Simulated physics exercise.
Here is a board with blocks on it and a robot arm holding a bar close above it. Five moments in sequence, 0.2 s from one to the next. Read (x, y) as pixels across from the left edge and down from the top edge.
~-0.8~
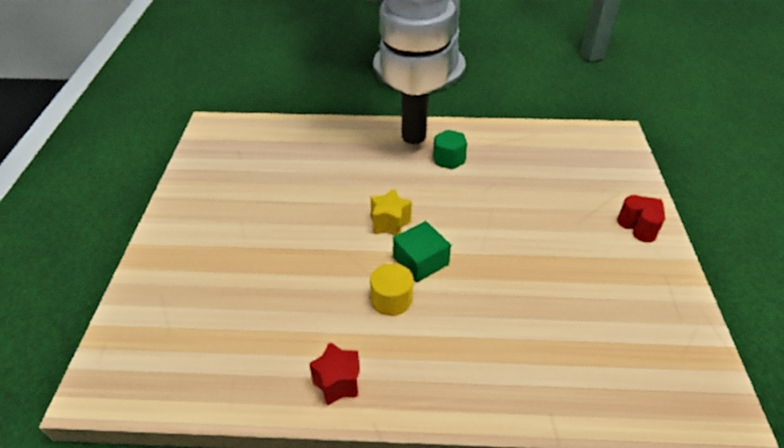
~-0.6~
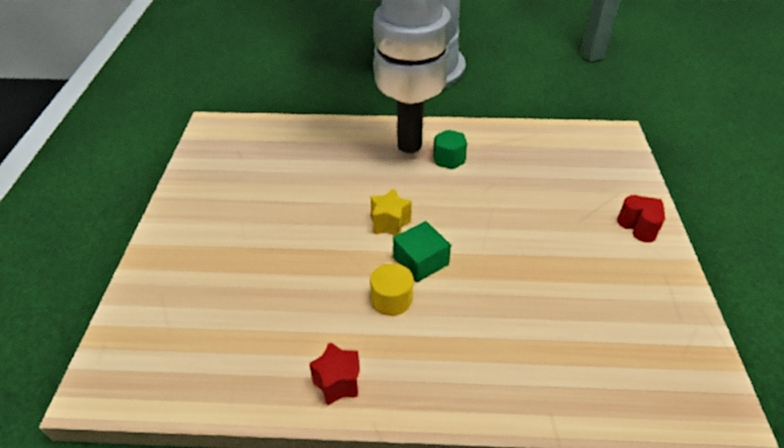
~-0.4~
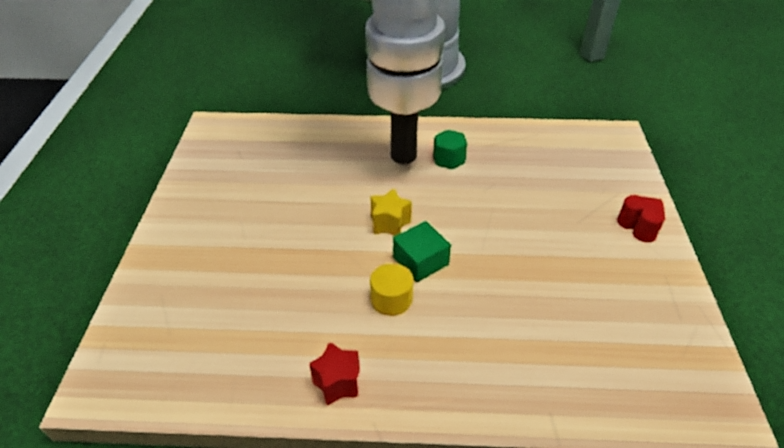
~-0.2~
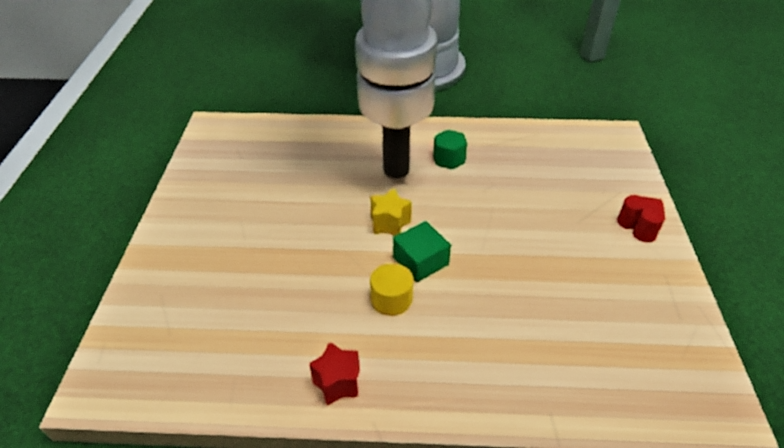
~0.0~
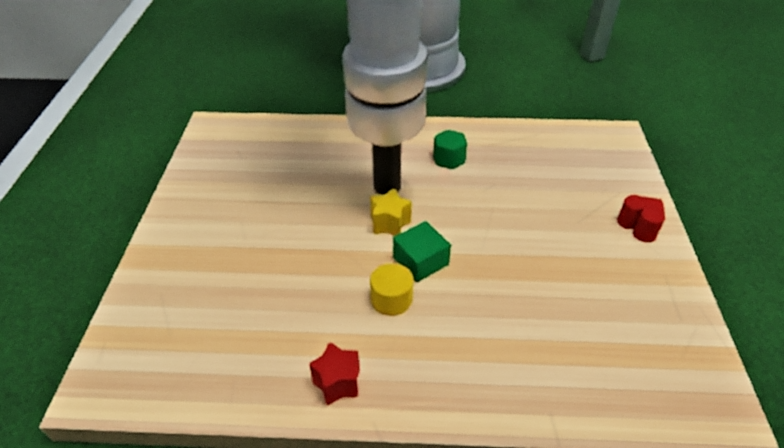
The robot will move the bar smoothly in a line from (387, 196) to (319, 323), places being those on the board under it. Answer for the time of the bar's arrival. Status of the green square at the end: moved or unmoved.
By the last moment, the green square will have left its place.
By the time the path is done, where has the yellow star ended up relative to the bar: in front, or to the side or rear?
It ends up beside or behind the bar.
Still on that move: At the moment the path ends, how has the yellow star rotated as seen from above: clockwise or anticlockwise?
It ends up turned anticlockwise.
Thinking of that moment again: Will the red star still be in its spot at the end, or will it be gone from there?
It is untouched.
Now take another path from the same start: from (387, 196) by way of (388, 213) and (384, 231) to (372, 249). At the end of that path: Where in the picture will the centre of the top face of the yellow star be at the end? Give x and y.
It comes to (388, 249).
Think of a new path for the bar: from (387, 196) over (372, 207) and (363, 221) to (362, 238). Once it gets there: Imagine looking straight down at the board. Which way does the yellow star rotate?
Overhead view: Anti-clockwise.
On the path given first. One third of the way, bar at (367, 224); yellow star at (390, 227), turned 25° anticlockwise; green square at (427, 246), turned 10° anticlockwise.
Two thirds of the way, bar at (343, 267); yellow star at (388, 236), turned 55° anticlockwise; green square at (430, 248), turned 15° anticlockwise.
At the end, bar at (318, 314); red star still; yellow star at (388, 236), turned 55° anticlockwise; yellow round block still; green square at (430, 248), turned 15° anticlockwise.
